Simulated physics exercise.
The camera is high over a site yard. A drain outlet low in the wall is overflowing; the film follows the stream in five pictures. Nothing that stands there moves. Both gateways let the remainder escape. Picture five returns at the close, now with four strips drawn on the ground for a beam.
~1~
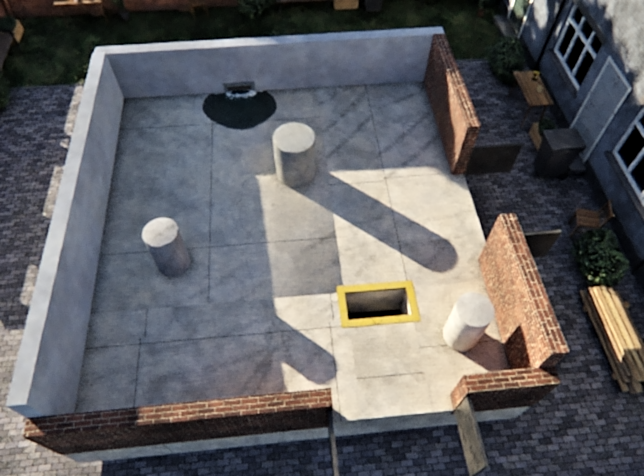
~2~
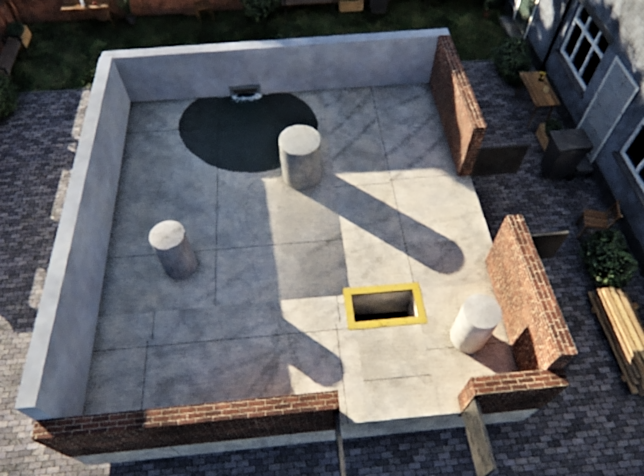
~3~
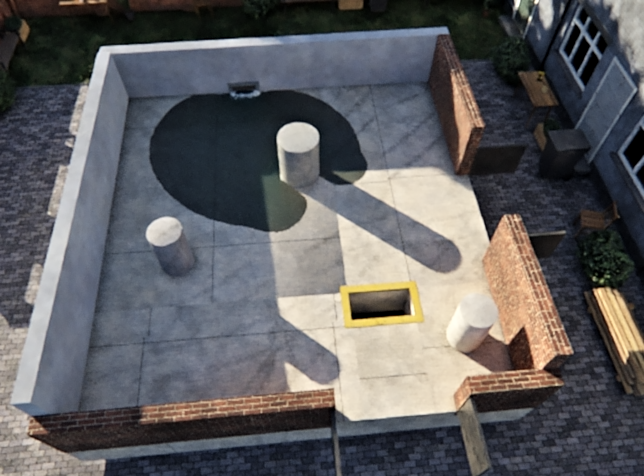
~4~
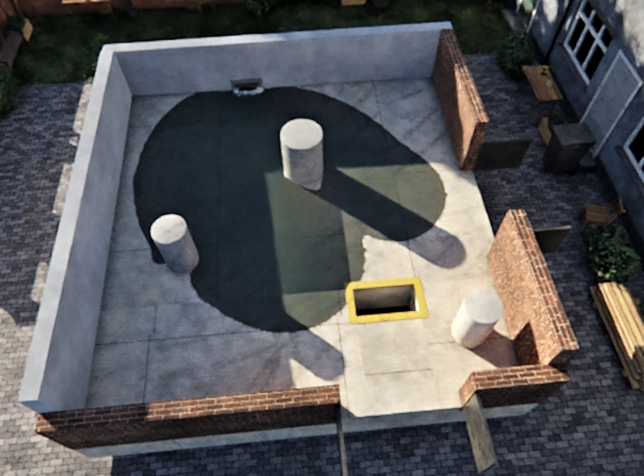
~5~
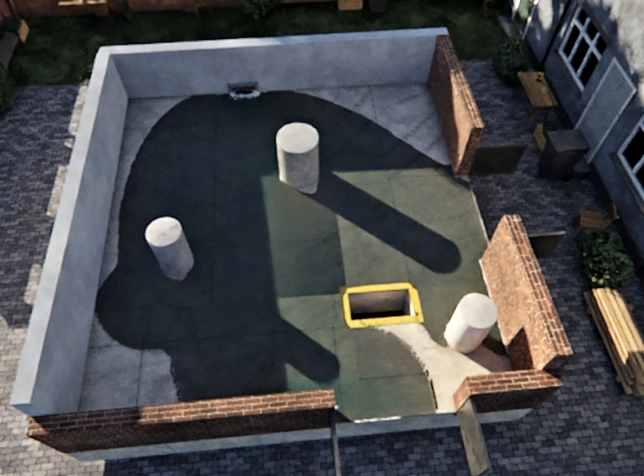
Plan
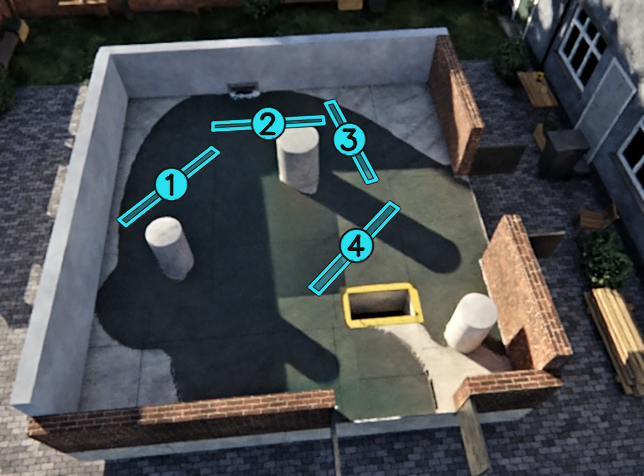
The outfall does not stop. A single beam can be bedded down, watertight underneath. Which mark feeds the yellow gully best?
It is 3.
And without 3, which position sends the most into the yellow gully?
That is position 1.
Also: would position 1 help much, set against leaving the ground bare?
No.
On the marked copy, 1 from (122, 222) to (214, 150); 2 from (213, 126) to (323, 120); 3 from (329, 102) to (372, 181); 4 from (314, 290) to (394, 205).
With 1, about 19 % of the stream goes into the yellow gully, about 80 % out by the gates.
With 2, about 9 % of the stream goes into the yellow gully, about 91 % out by the gates.
With 3, about 27 % of the stream goes into the yellow gully, about 72 % out by the gates.
With 4, about 6 % of the stream goes into the yellow gully, about 94 % out by the gates.
